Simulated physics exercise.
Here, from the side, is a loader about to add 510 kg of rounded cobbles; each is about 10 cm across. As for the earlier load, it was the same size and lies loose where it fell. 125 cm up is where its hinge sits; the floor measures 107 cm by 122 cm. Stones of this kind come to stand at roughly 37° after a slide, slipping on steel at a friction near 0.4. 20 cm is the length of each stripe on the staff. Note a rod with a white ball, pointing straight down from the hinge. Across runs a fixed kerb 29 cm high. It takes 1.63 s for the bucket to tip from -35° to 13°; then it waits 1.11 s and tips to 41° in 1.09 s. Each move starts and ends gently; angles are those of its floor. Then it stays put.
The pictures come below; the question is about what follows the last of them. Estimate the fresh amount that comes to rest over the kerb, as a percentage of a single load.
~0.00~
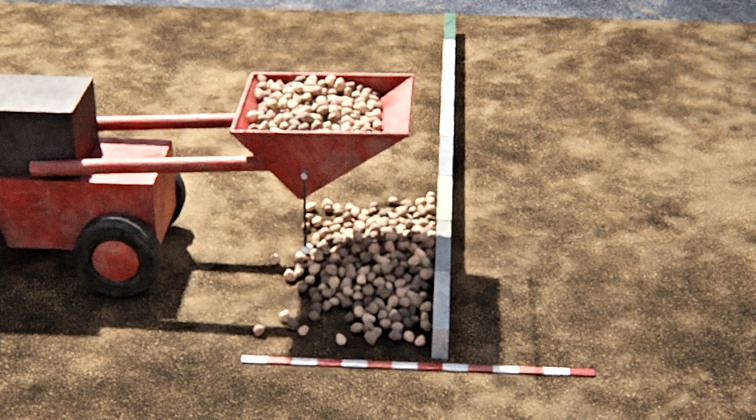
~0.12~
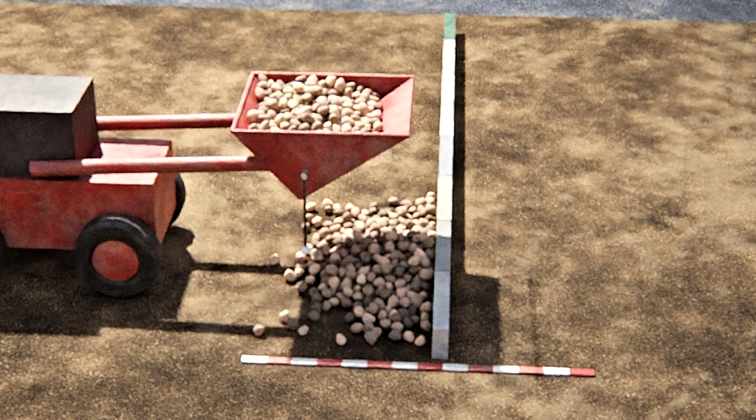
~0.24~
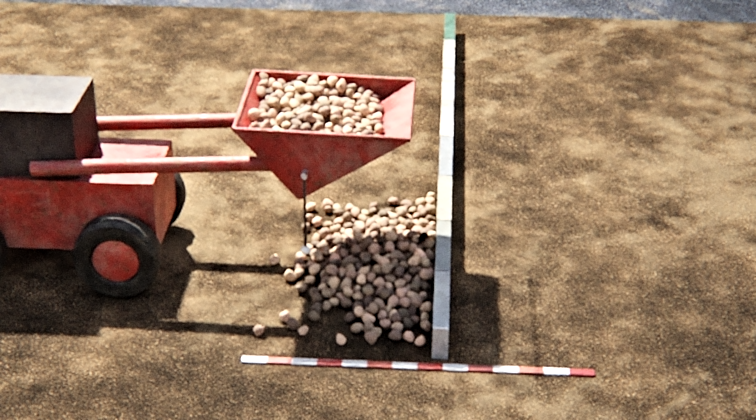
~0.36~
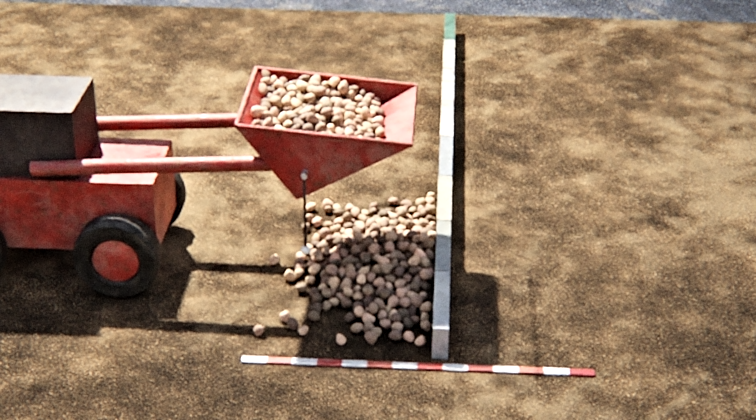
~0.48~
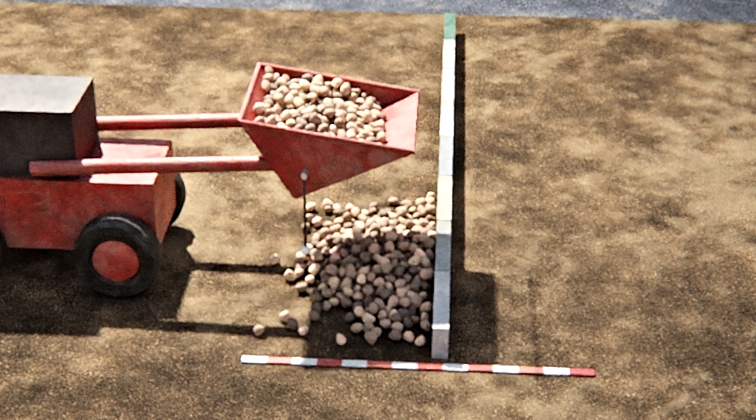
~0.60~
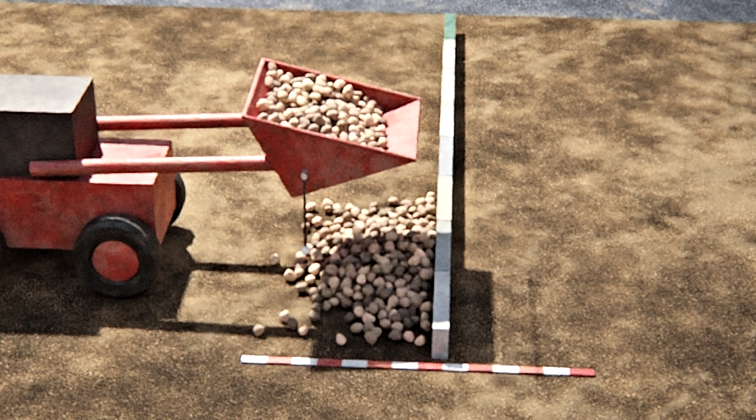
About 17 per cent of a load.
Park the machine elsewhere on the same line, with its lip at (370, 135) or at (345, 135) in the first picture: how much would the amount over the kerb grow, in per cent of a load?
About 0 per cent from the first spot and 0 per cent from the second.
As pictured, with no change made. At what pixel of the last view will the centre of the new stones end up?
They end up centred around (412, 245).
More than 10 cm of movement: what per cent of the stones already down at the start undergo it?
0 per cent.
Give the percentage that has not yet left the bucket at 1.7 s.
About 100 percent.
After 1.2 s the floor is at 5°; in per cent of one load, 100 in the bucket, 100 on this side of the kerb; the foremost stones are at (430, 263).
After 1.7 s the floor is at 13°; in per cent of one load, 100 in the bucket, 100 on this side of the kerb; the foremost stones are at (430, 263).
After 4.3 s the floor is at 41°; in per cent of one load, 2 in the bucket, 180 on this side of the kerb, 17 over the kerb; the foremost stones are at (568, 285).
After 7.1 s the floor is at 41°; in per cent of one load, 0 in the bucket, 183 on this side of the kerb, 17 over the kerb; the foremost stones are at (568, 285). Net gain over the kerb, 17.
